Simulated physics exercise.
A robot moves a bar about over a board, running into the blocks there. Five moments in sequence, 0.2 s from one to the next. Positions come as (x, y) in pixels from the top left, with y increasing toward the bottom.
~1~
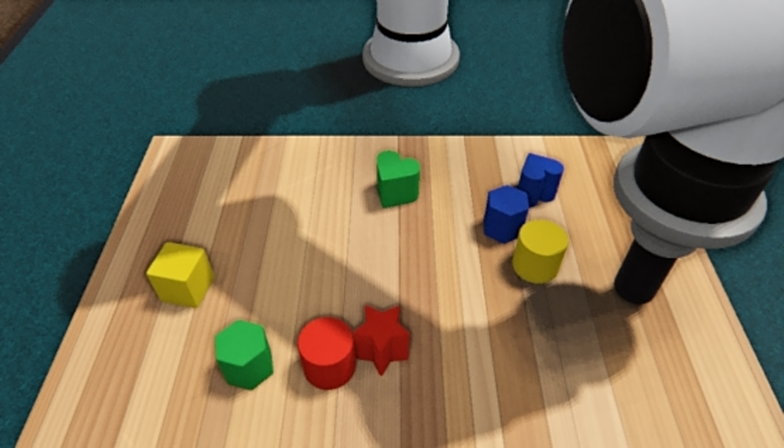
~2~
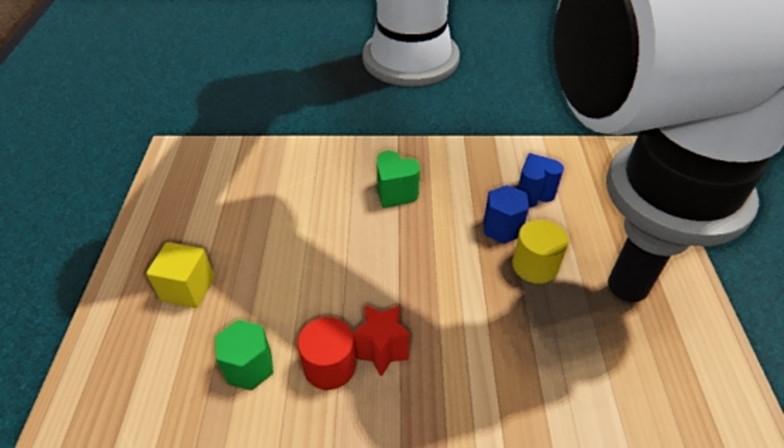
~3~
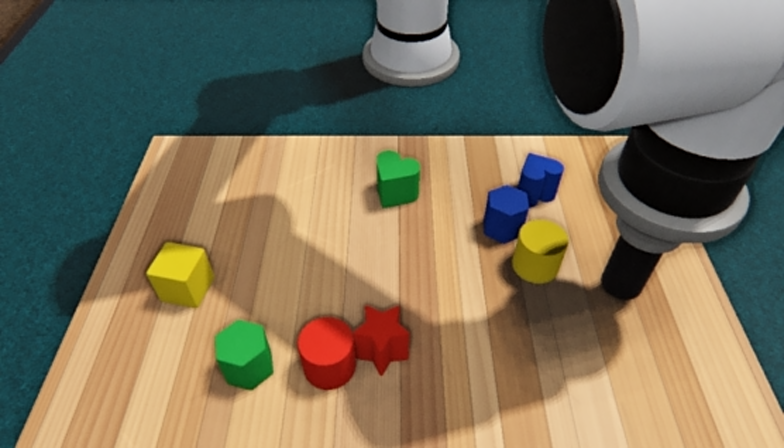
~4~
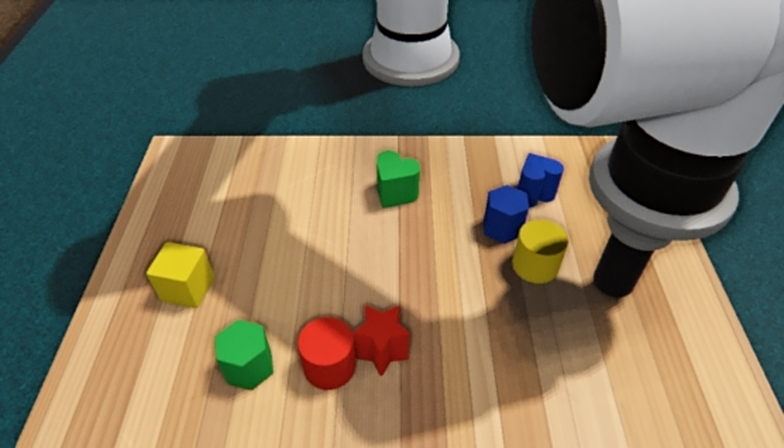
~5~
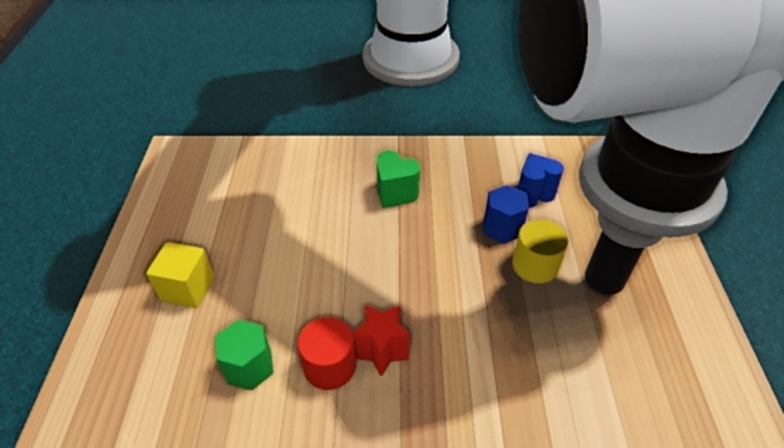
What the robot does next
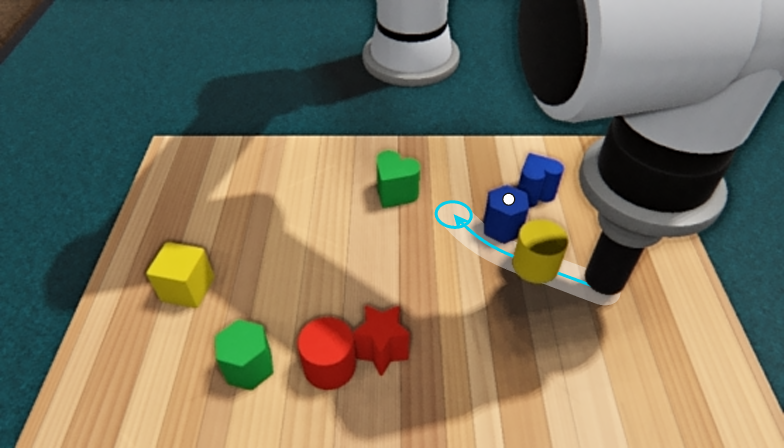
The footage shows a robot arm holding a dark bar over a wooden board of red, green, blue and yellow blocks; the bar moves slightly left toward the yellow cylinder on the right while the blocks stay still.
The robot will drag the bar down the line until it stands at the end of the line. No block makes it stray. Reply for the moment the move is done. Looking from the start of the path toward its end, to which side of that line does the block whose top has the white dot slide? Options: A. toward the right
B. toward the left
The answer is A.
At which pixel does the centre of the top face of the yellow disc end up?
It should be at about (420, 198).
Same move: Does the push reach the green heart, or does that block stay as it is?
In the end it has not been moved.
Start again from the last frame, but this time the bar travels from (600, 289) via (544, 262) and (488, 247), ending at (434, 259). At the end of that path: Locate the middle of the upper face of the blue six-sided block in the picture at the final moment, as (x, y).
Around (492, 189).
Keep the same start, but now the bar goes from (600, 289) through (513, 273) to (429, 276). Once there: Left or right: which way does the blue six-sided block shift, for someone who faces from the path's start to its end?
Toward the right.
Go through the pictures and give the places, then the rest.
In the first frame, bar's lower end (634, 288); green heart (396, 165); blue six-sided block (509, 199); yellow disc (544, 237).
In the second frame, bar (628, 286); blocks still.
In the third frame, bar (621, 284); blocks still.
In the fourth frame, bar (613, 282); blocks still.
In the fifth frame, bar (605, 279); green heart (396, 165); blue six-sided block (509, 199); yellow disc (544, 237).
Drawn move, from (600, 289) through (516, 257) to (454, 214); the dot is on the blue six-sided block.
On the path given first. One third of the way, bar (545, 257); blue six-sided block (500, 193), turned 30° clockwise; yellow disc (507, 225).
Two thirds of the way, bar (493, 236); blue six-sided block (496, 189), turned 45° clockwise; yellow disc (454, 210).
At the end, bar (455, 204); green heart still; blue six-sided block (491, 176), turned 80° clockwise; yellow disc (420, 198).
